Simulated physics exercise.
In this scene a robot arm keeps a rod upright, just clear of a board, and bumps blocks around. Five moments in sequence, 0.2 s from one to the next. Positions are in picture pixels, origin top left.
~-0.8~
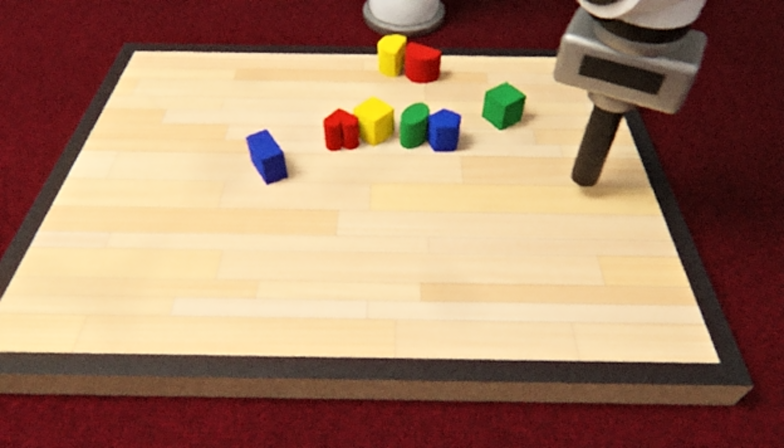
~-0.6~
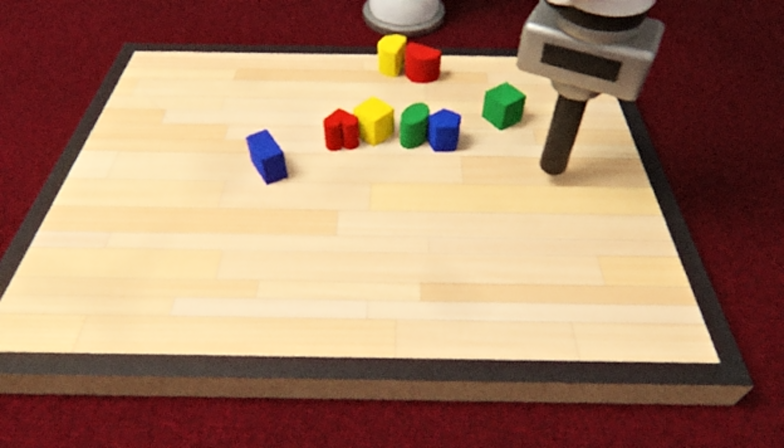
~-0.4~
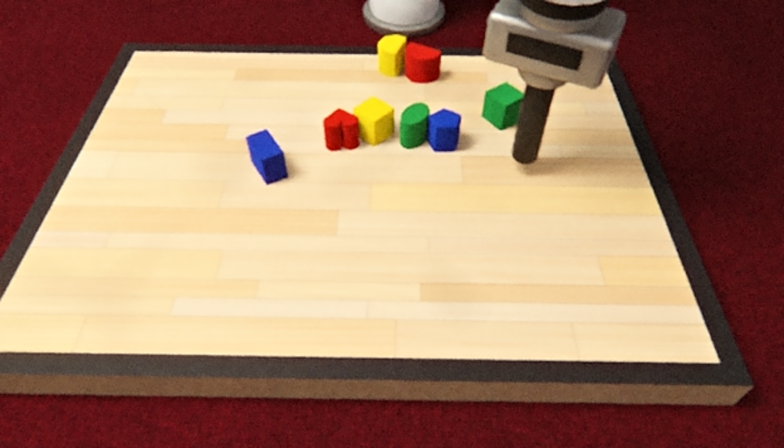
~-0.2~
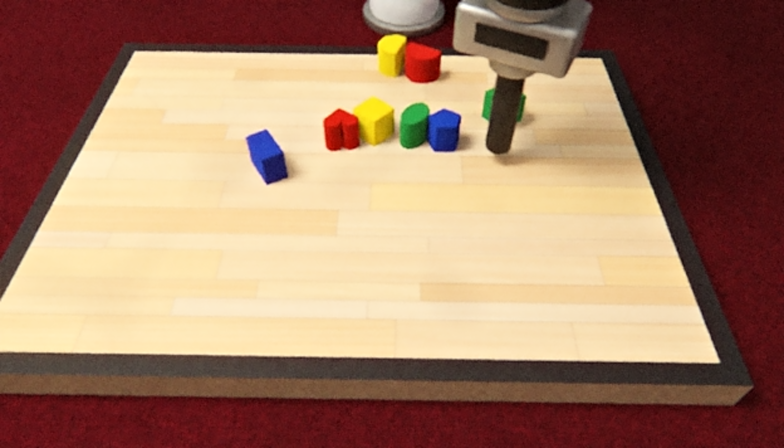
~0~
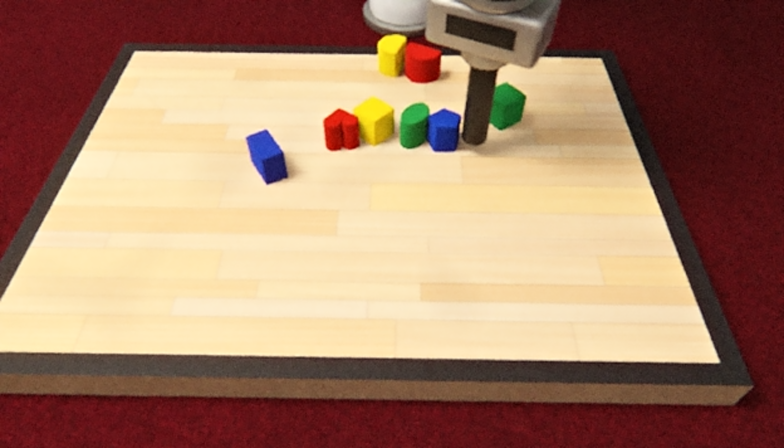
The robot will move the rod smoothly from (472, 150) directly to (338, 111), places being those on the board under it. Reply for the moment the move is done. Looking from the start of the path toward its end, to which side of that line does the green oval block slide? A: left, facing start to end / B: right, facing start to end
B (right, facing start to end)
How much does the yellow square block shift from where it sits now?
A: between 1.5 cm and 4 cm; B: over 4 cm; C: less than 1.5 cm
B.
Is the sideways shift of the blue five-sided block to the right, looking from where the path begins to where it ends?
I'd say yes.
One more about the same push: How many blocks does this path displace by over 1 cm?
That push would leave three or more blocks displaced by more than about 1 cm.
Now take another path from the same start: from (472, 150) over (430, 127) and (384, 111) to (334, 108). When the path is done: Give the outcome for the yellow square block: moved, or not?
By the end it has moved.
On the path given first. One third of the way, rod at (426, 124); red heart block at (338, 118); yellow square block at (356, 100), turned 50° anticlockwise; green oval block at (382, 91), turned 25° anticlockwise; blue five-sided block at (406, 99), turned 40° clockwise.
Two thirds of the way, rod at (380, 111); red heart block at (338, 118); yellow square block at (348, 98), turned 80° anticlockwise; green oval block at (355, 71), turned 15° anticlockwise; blue five-sided block at (374, 82), turned 65° clockwise.
At the end, rod at (337, 99); red heart block at (337, 119), turned 15° anticlockwise; yellow square block at (308, 96), turned 135° anticlockwise; green oval block at (348, 59); blue five-sided block at (358, 74), turned 95° clockwise.
